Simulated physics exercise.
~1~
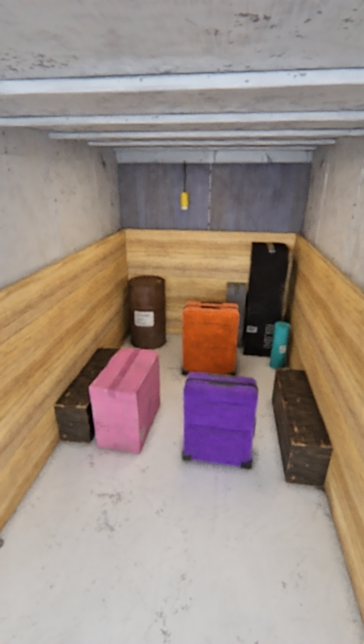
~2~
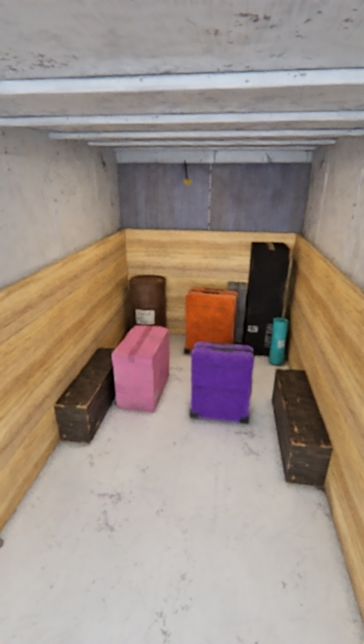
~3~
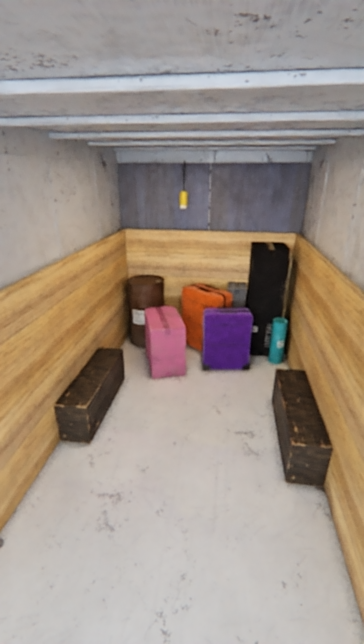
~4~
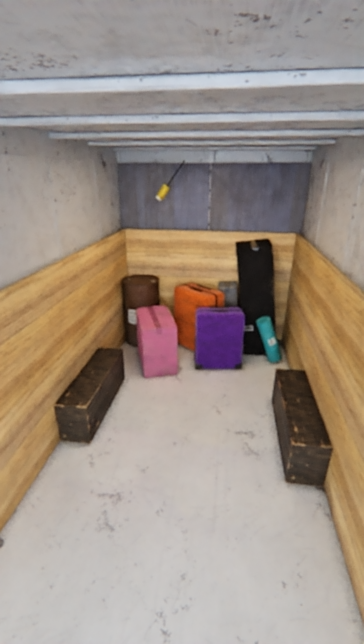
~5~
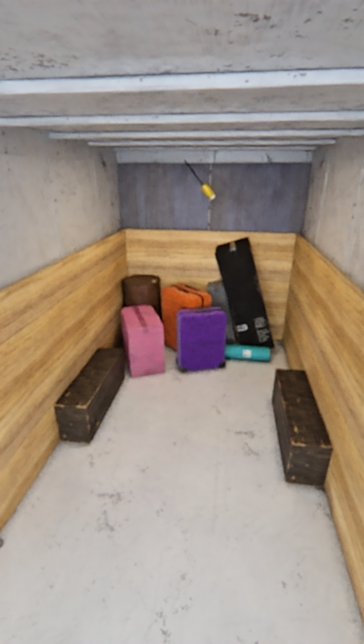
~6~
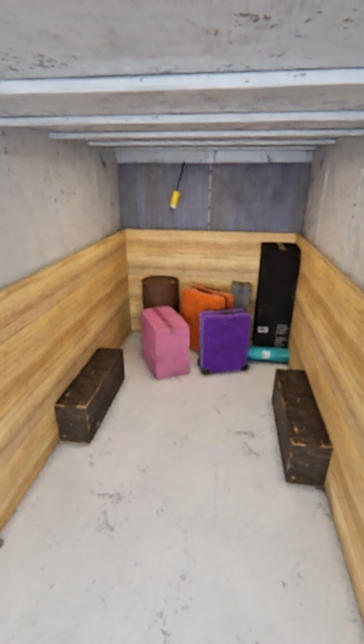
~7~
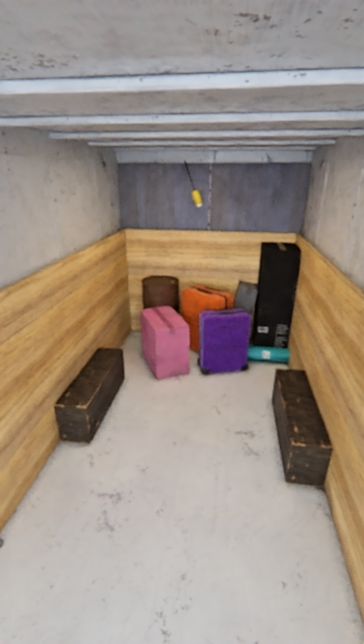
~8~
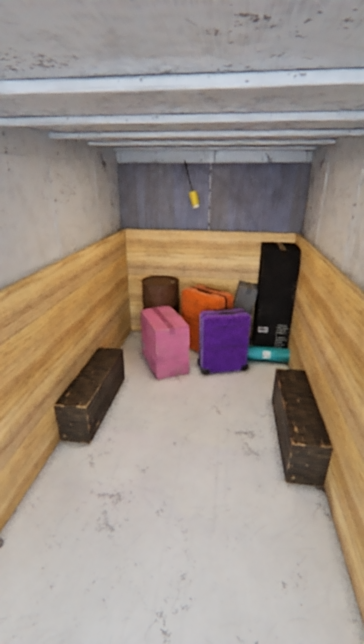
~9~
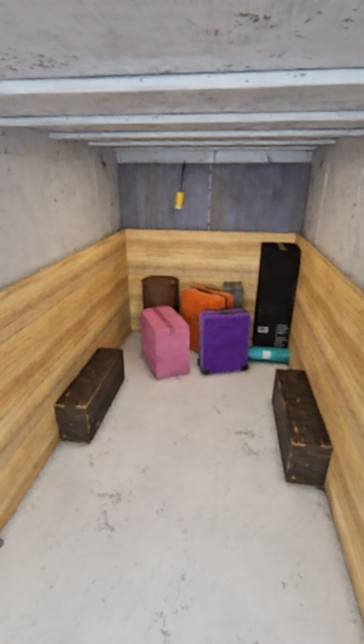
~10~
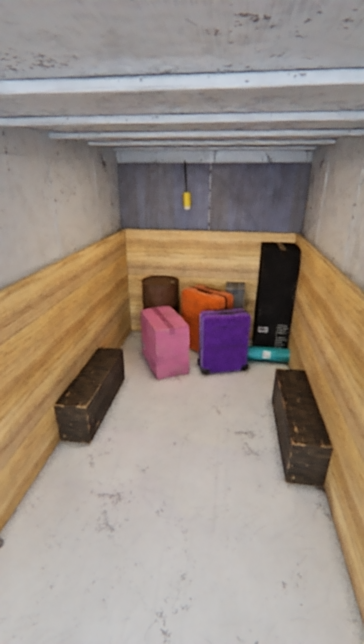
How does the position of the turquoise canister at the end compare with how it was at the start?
The turquoise canister stands upright at the start, but by the end it is lying on its side on the floor.
